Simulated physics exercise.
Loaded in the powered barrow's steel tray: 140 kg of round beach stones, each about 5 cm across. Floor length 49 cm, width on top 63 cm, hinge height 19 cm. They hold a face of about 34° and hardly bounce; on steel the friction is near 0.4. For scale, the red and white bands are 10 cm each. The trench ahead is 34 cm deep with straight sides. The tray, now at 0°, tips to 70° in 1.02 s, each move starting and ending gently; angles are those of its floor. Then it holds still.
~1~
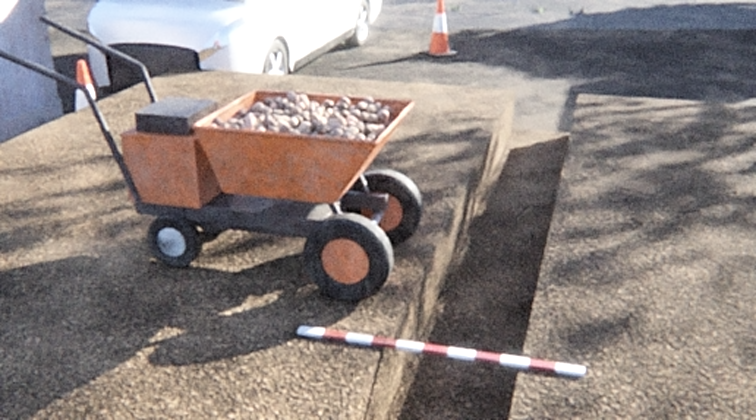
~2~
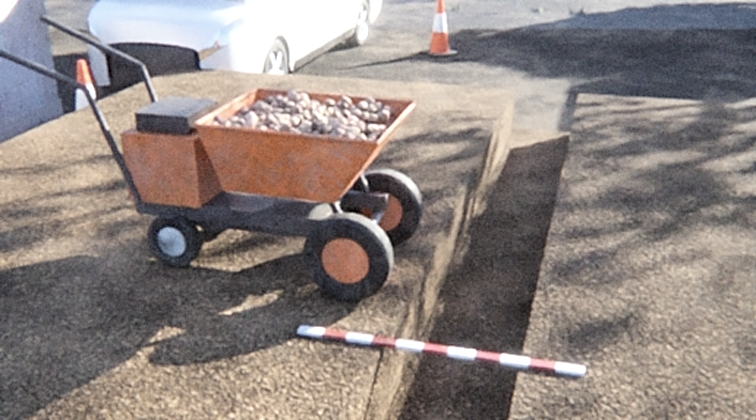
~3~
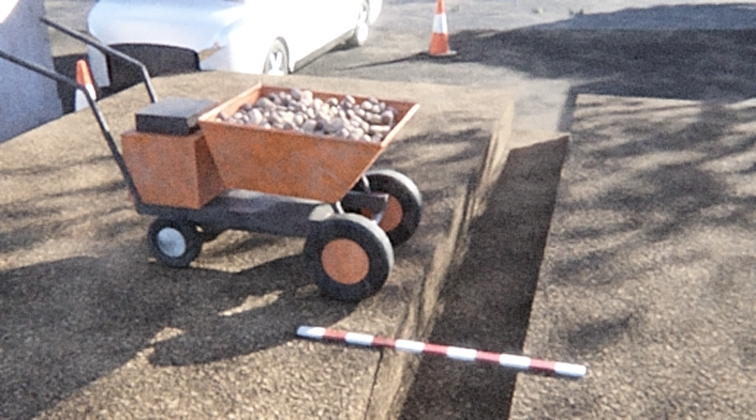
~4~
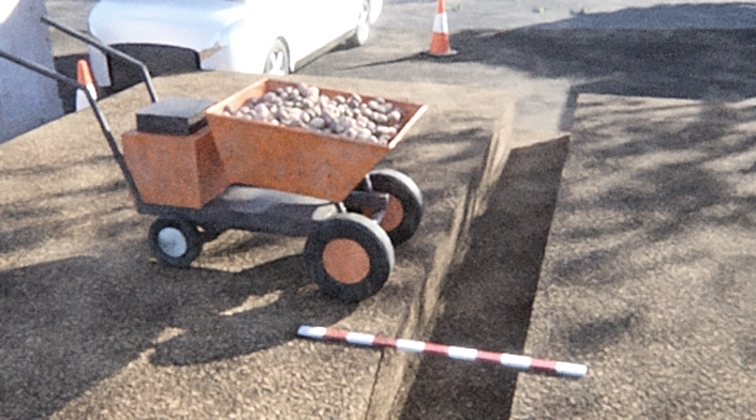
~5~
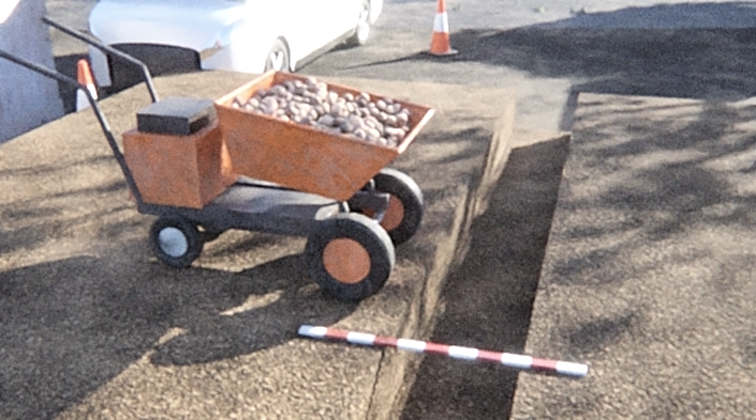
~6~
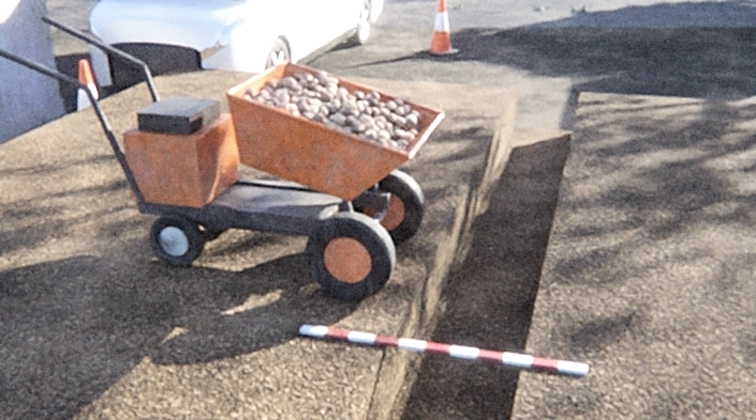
The orange tray of stones on a wheeled barrow tilts gradually toward the right.
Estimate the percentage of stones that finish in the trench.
Roughly 57 per cent ends in the trench.
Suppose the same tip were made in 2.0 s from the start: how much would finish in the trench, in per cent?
Then about 70 per cent.
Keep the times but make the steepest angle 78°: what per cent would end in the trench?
Then about 55 per cent.
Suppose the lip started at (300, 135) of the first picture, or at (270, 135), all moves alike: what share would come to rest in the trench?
Near 100 per cent from the first place, 95 from the second.
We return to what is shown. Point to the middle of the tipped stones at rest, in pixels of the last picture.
Around (528, 330).
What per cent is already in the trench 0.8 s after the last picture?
Some 20 per cent.
Then, 0.5 s after the last picture the floor is at 59°, 100 % in the tray; the foremost stones are at (482, 215).
Then, 0.8 s after the last picture the floor is at 70°, 57 % in the tray, 19 % in the trench, 24 % past the trench; the foremost stones are at (607, 292).
Then, 1.2 s after the last picture the floor is at 70°, 24 % in the tray, 33 % in the trench, 43 % past the trench; the foremost stones are at (754, 313).
Then, 3.1 s after the last picture the floor is at 70°, 0 % in the tray, 57 % in the trench, 43 % past the trench; the foremost stones are past the picture's edge.
